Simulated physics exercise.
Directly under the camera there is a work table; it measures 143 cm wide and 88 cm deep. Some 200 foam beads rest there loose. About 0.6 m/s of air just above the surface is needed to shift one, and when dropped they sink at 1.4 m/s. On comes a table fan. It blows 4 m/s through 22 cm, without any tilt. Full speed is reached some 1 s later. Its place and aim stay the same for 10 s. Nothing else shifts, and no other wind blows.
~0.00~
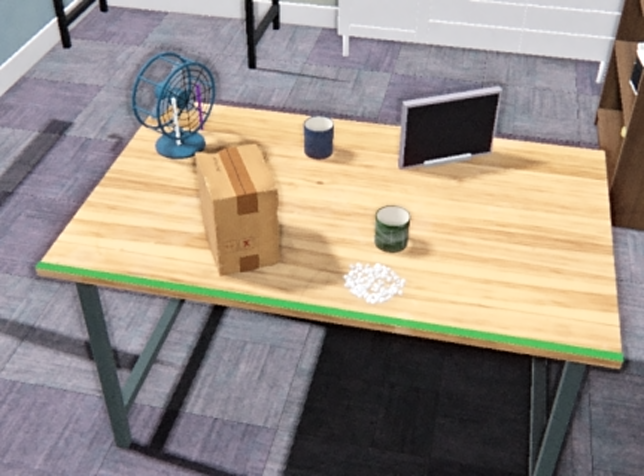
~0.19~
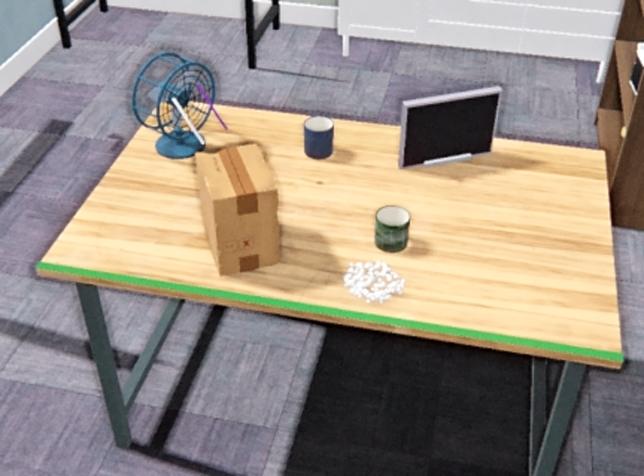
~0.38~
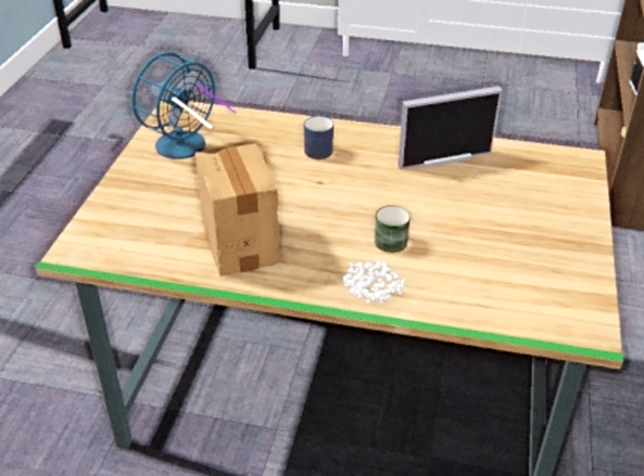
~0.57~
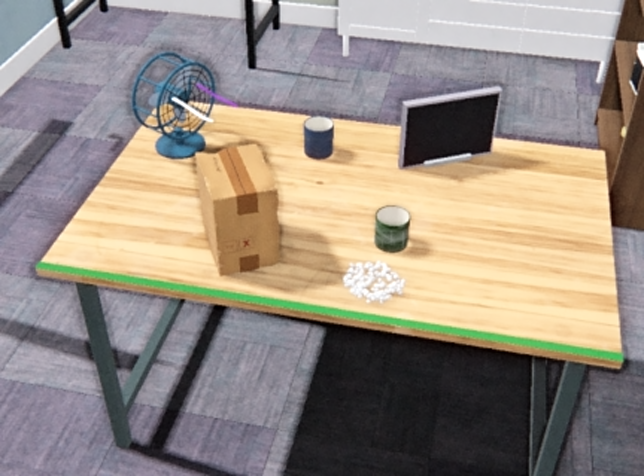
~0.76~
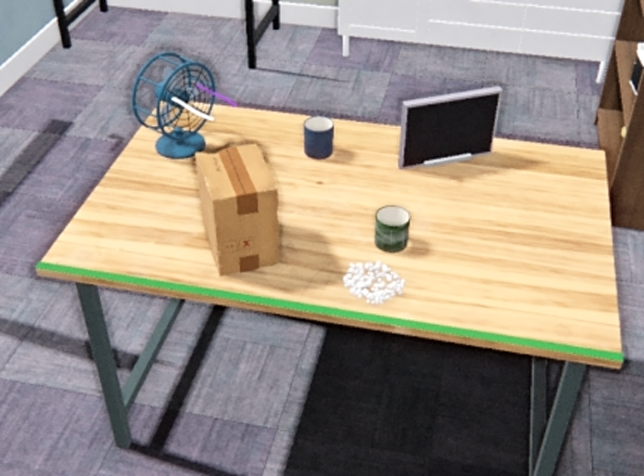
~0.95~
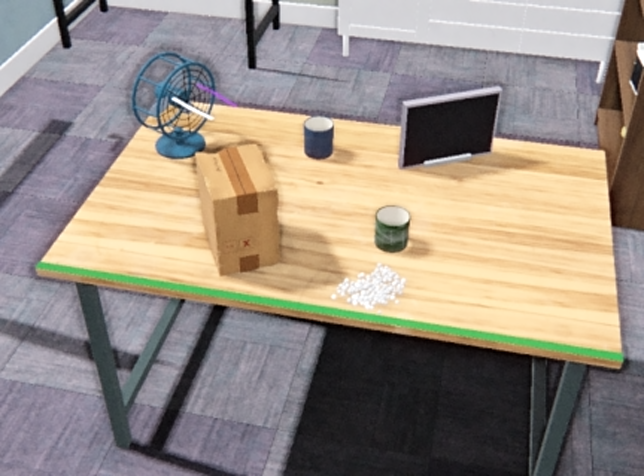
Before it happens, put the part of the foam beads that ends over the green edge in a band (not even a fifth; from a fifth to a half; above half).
Over the green edge: Greater than one half.
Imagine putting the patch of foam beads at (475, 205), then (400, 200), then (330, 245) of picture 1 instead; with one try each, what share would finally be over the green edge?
0 %, 0 %, 60 %.
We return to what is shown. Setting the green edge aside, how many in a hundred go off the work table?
About 4 %.
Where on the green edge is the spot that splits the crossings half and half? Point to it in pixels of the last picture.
The middle crossing sits close to (366, 321) in the last picture.
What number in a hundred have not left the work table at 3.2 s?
Estimate: Near 0 percent.
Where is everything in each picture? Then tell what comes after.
The middle of the foam beads is near (371, 284), none has stirred yet and the mouth of the table fan is at (175, 96), in the first picture.
The middle of the foam beads is near (371, 281), none has stirred yet and the green edge is centred on (312, 312), in the second picture.
The middle of the foam beads is near (371, 281), none has stirred yet, the top of a mug is at (393, 215) and the top of a box is at (235, 170), in the third picture.
The middle of the foam beads is near (371, 281) and none has stirred yet, in the fourth picture.
The middle of the foam beads is near (371, 281) and none has stirred yet, in the fifth picture.
The middle of the foam beads is near (374, 288), the farthest in sight from the table fan is at (397, 303) and about 40 % have left their places, in the sixth picture.
After 2.0 s, 96 % are over the green edge; 100 % have settled or left.
After 3.2 s, 96 % are over the green edge; 100 % have settled or left.
After 5.5 s, 96 % are over the green edge; 100 % have settled or left.
After 10.0 s, at the end, 96 % are over the green edge.
